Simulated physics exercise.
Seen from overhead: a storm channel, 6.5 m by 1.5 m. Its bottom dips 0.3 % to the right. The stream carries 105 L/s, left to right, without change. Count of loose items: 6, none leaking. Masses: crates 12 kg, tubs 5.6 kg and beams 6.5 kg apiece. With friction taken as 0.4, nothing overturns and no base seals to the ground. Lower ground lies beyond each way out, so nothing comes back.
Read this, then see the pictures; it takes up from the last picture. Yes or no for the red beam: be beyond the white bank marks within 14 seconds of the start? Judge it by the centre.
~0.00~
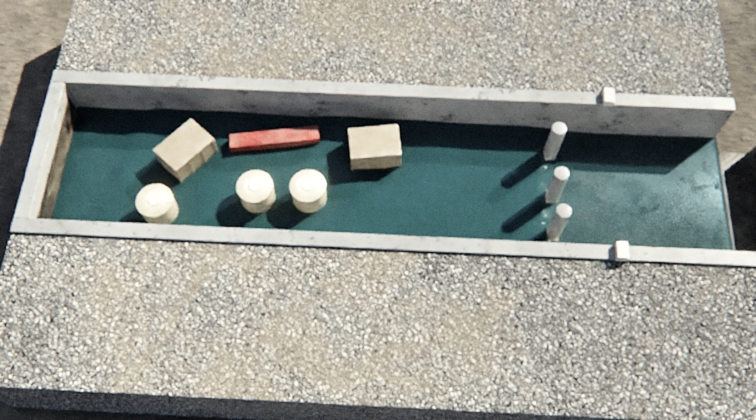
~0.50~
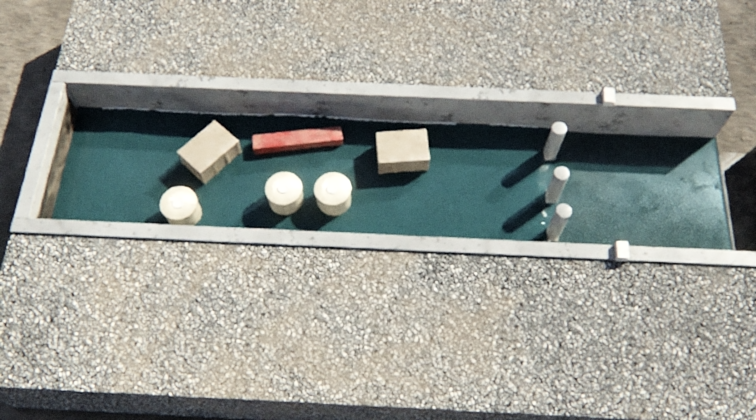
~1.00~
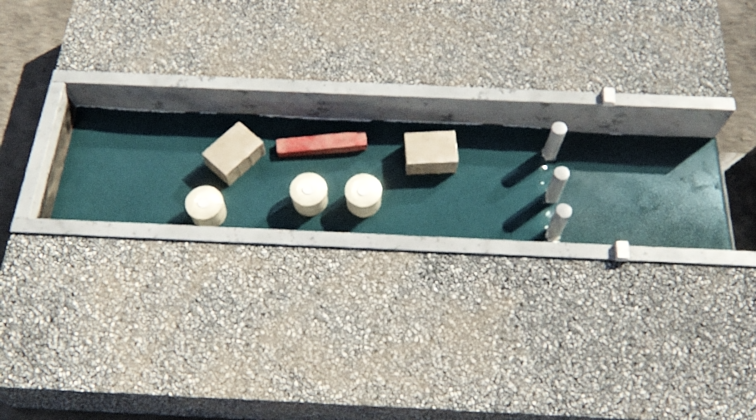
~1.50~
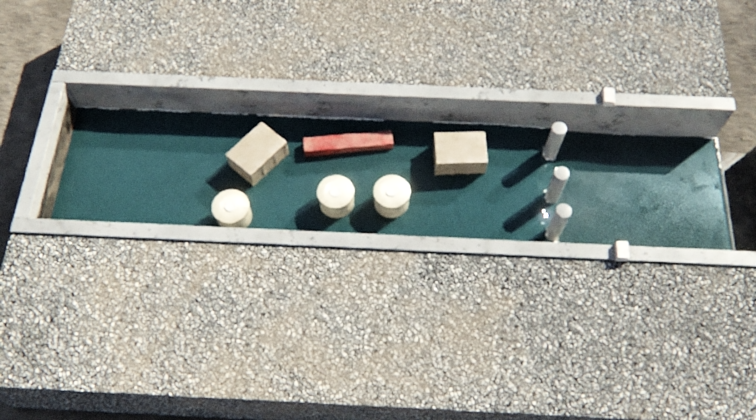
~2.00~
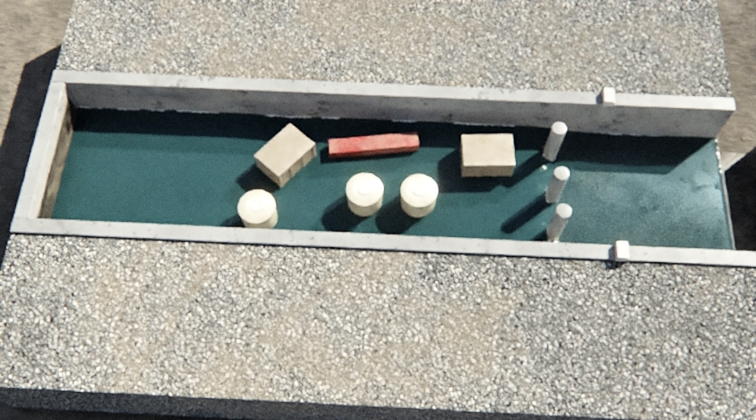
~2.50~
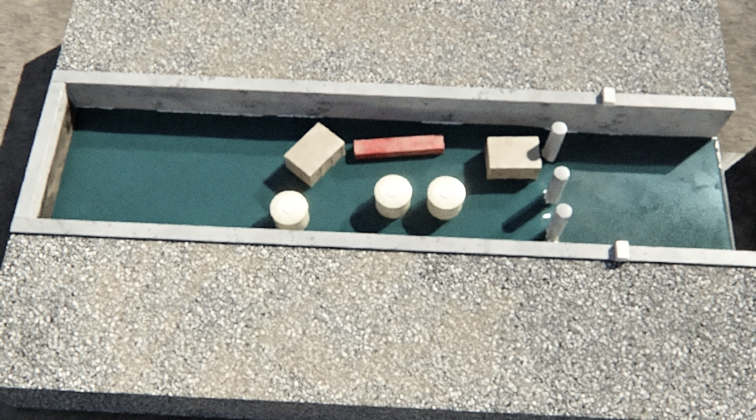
Result for the red beam: It gets across.
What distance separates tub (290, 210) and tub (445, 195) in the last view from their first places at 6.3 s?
Answer, in order asked: 350 cm, 200 cm.
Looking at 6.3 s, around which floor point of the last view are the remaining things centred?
I'd put it close to (535, 198) in the last view.
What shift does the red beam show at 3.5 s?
It is about 200 cm out of place by then.
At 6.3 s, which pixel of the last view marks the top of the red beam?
Its top ends up at around (671, 156).
After 3.5 s the red beam is near (453, 149), 1.8 m from its start, afloat; 0 of 6 are over the mark; 5 afloat.
After 6.3 s the red beam is near (671, 156), 4.0 m from its start, afloat; 1 of 6 are over the mark; 5 afloat.
After 10.0 s the red beam has gone out; 1 of 6 are over the mark; 4 afloat.
After 14.0 s the red beam has gone out; 1 of 6 are over the mark; 5 afloat.
